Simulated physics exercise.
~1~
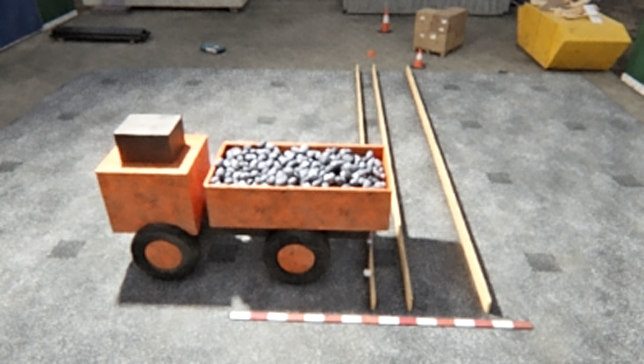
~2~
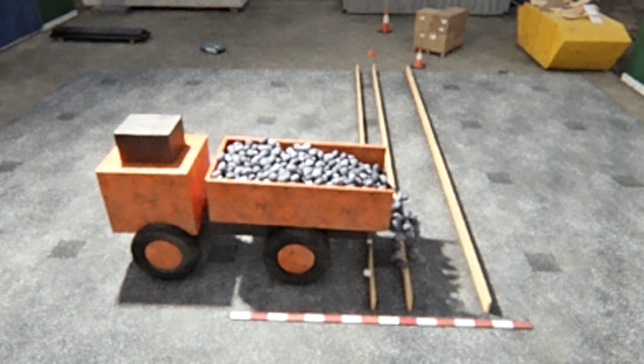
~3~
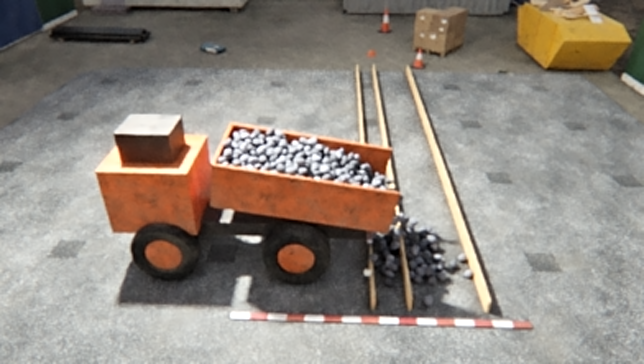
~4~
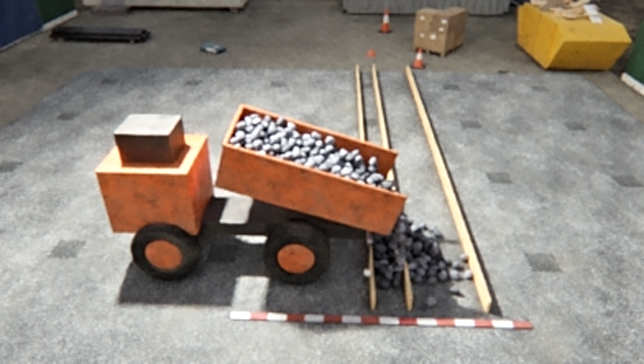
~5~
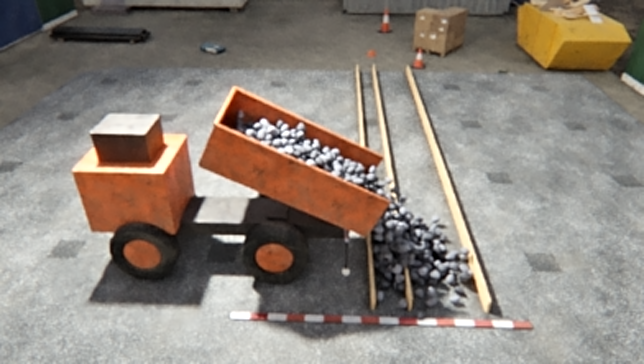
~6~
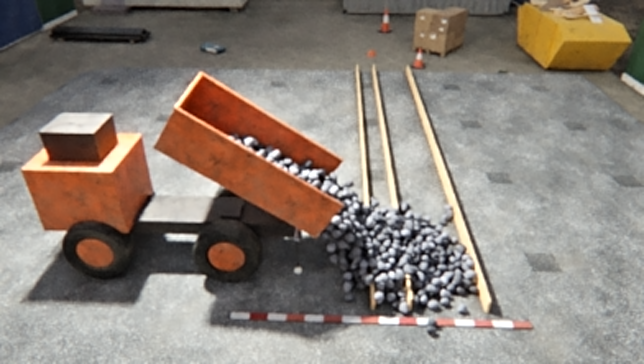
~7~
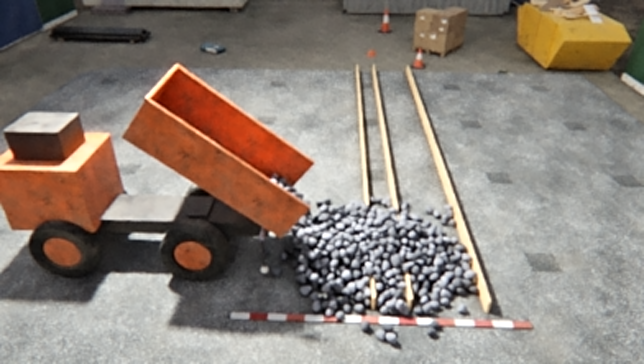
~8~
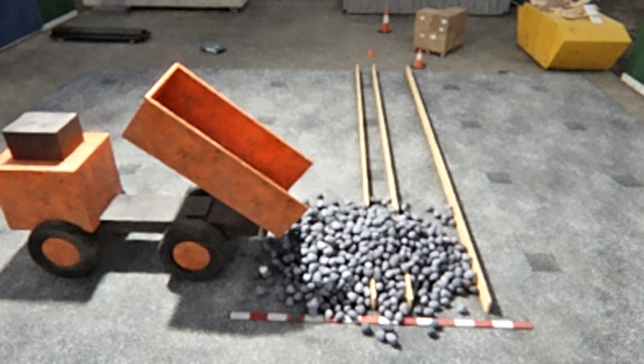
Orange tipper truck raising its bed and spilling grey stones over wooden planks, rolling left until the emptied bed stays tilted.
